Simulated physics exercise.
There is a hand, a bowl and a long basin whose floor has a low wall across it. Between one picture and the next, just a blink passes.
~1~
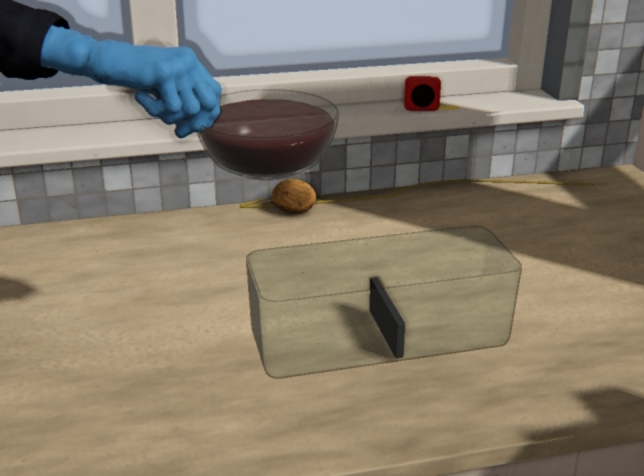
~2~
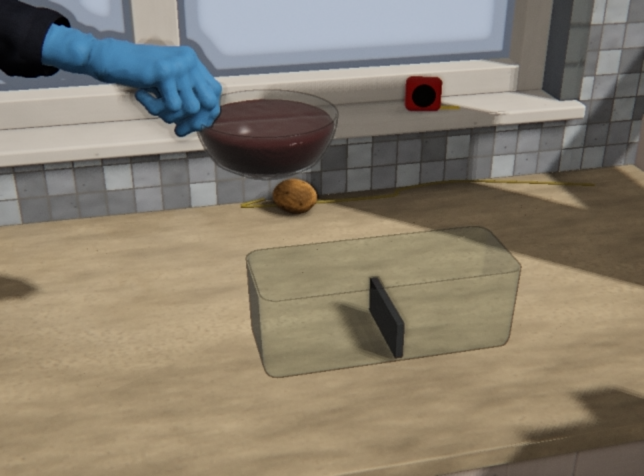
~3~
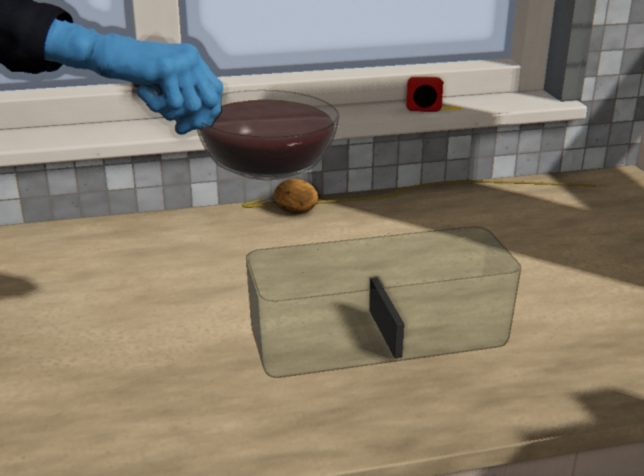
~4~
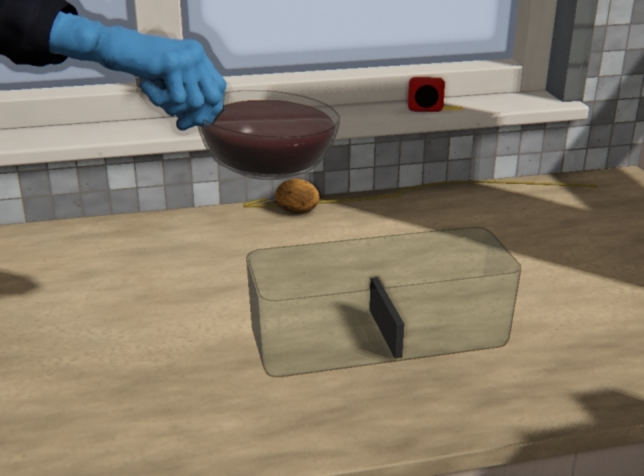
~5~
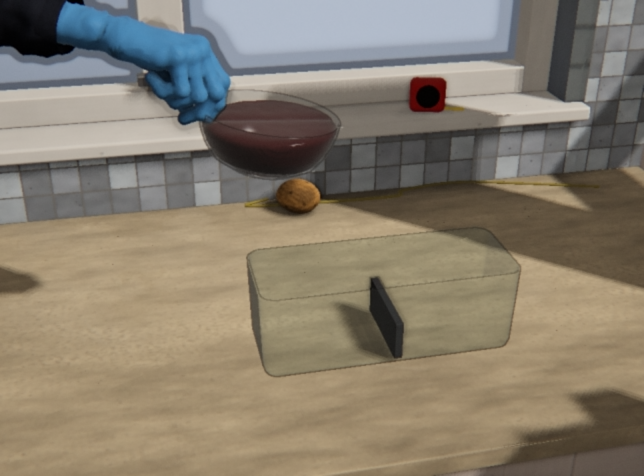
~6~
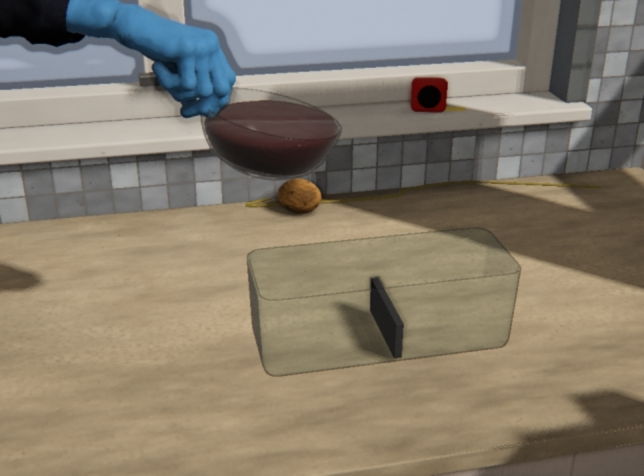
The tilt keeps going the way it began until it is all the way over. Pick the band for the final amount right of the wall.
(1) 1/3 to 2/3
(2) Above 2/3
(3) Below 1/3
1/3 to 2/3 (1).
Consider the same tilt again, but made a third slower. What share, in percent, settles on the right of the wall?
About 55 per cent.
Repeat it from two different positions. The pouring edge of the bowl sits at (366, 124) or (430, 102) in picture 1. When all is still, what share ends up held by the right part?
Near 65 in a hundred first, near 80 in a hundred second.
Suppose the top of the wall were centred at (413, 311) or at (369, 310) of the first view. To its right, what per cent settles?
First try 20 per cent, second try 65 per cent.
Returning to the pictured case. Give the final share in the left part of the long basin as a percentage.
Near 45 in a hundred.
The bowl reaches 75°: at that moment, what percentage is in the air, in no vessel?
Roughly 55 per cent.
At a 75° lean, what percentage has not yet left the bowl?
My estimate is close to 25 percent remaining.
A moment on, the bowl is tipped on its side and 27 per cent is still to pour, 4 is left of the wall and 16 right of it.
Next, the bowl is tipped right over and 0 per cent is still to pour, 44 is left of the wall and 45 right of it.
Then the bowl is tipped right over and 0 per cent is still to pour, 47 is left of the wall and 46 right of it.
Later the bowl is tipped right over and 0 per cent is still to pour, 47 is left of the wall and 46 right of it.
Finally, 47 per cent lies left of the wall, 46 right of it and 7 outside.
